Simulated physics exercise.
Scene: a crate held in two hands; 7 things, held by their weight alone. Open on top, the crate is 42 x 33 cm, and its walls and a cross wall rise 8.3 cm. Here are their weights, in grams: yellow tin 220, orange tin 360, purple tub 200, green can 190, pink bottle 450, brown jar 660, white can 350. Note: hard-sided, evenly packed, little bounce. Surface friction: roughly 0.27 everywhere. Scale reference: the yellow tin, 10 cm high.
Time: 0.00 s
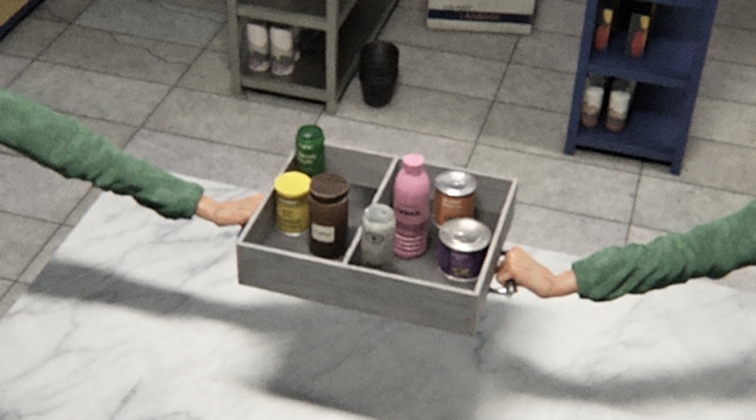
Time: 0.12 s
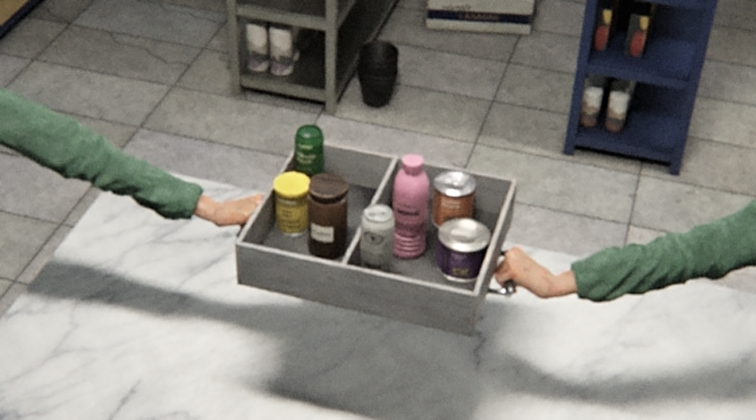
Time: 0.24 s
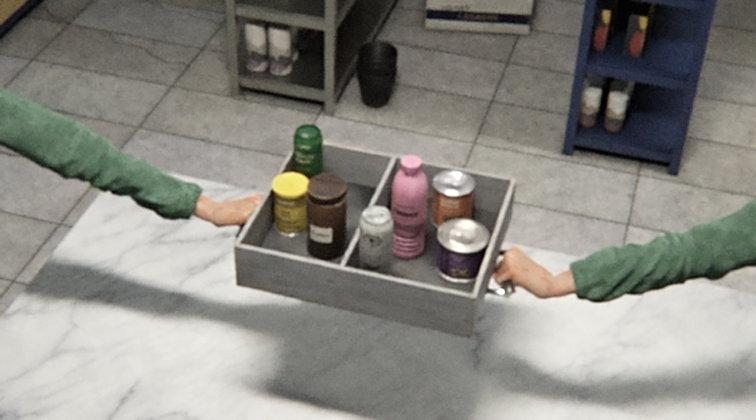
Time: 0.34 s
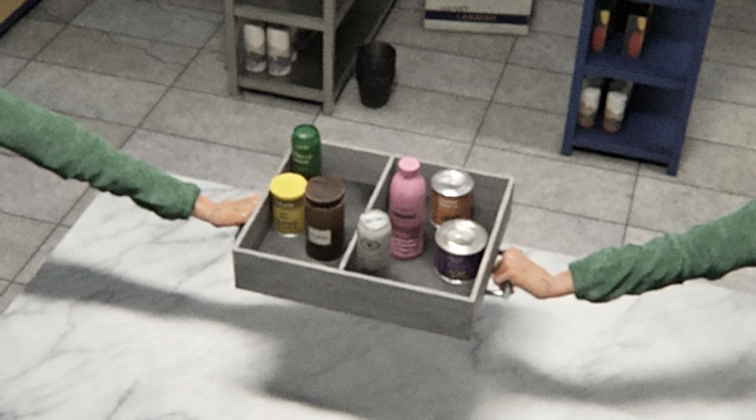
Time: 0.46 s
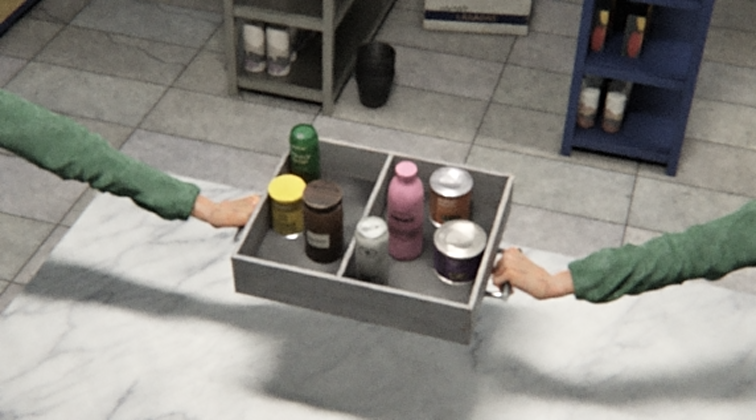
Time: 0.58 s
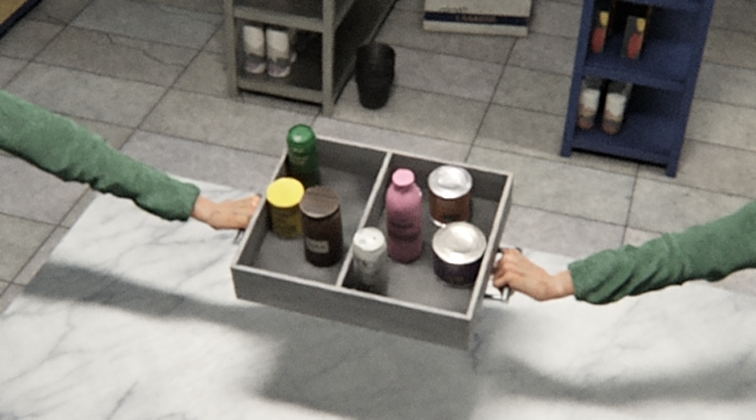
To begin with, two green-sleeved arms hold a gray, divided open crate of seven containers, including a pink bottle and a brown jar, level above a marble surface. The hands then gradually tilt it, its near side dipping slightly, then a little further, while the containers stay in their places inside.
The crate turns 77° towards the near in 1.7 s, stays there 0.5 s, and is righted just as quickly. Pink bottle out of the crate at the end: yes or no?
No.
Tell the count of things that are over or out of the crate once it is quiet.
The answer is 0.
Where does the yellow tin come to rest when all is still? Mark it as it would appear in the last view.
About (274, 252).
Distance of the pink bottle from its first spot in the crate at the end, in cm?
Roughly 14 centimetres.
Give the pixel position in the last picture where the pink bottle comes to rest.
It ends near (401, 258).
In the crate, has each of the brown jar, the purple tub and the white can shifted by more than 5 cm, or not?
Here is how it goes: The brown jar moves off; next, the purple tub moves off; last, the white can remains near its start.
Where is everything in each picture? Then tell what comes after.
The first picture shows crate level; pink bottle (411, 205); yellow tin (293, 204).
The second picture shows crate level; purple tub (463, 250); green can (310, 162).
The third picture shows tip 1°, near side down; brown jar (326, 217); white can (376, 252).
The fourth picture shows tip 3°, near side down; yellow tin (290, 206); orange tin (451, 200).
The fifth picture shows tip 7°, near side down; purple tub (460, 252); green can (305, 160).
The sixth picture shows tip 12°, near side down; pink bottle (404, 215); brown jar (322, 227).
By 0.98 s, tip 41°, near side down; pink bottle 8 cm from its spot near (386, 282); brown jar 9 cm from its spot; purple tub 9 cm from its spot.
By 1.28 s, tip 63°, near side down; pink bottle rocked 7° off its seat near (398, 339); orange tin 18 cm from its spot; green can 18 cm from its spot.
When it is over (4.5 s), not toppled but over 5 cm from the start, yellow tin, orange tin, purple tub, green can, pink bottle and brown jar; the last one within 5 cm of the start. In the last view, pink bottle near (401, 258).
